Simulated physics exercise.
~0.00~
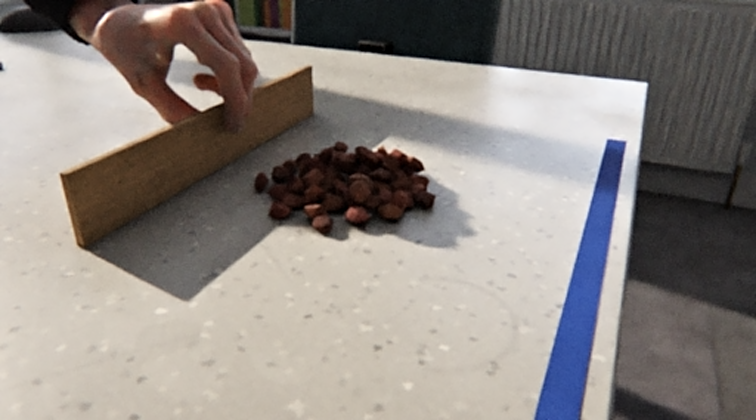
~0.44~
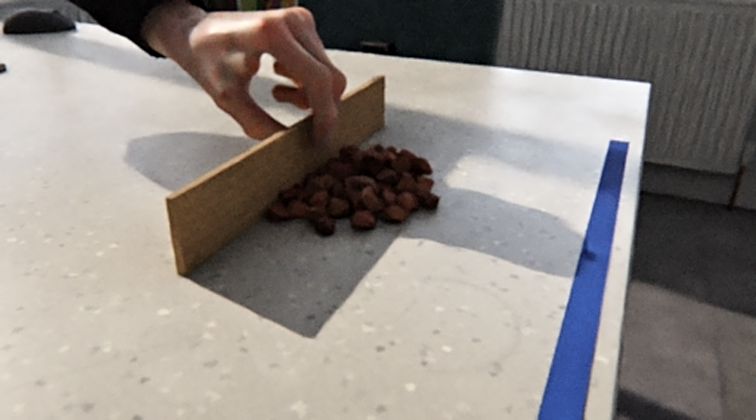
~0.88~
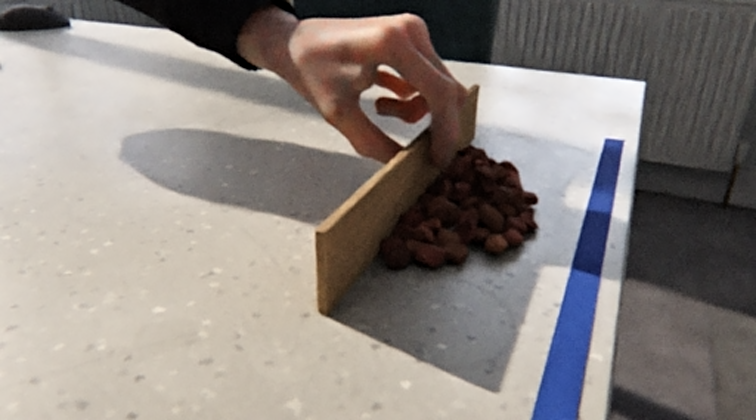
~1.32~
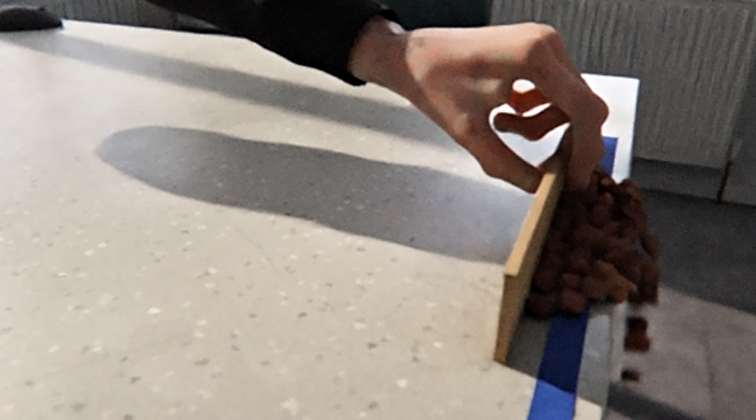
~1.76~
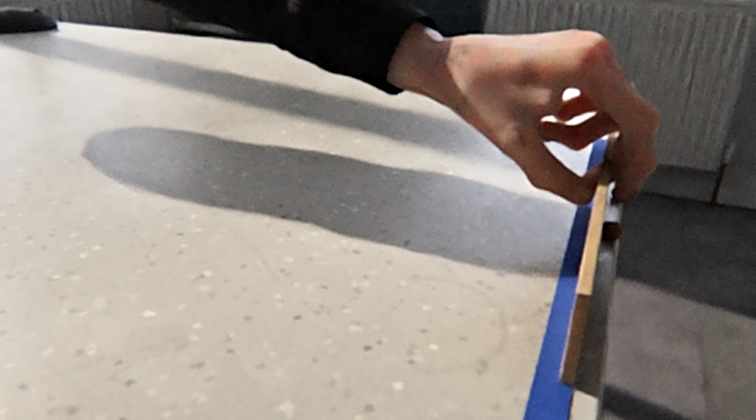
Hand pushing a heap of small brown chunks rightward with an upright wooden strip, past blue tape and over the table edge.
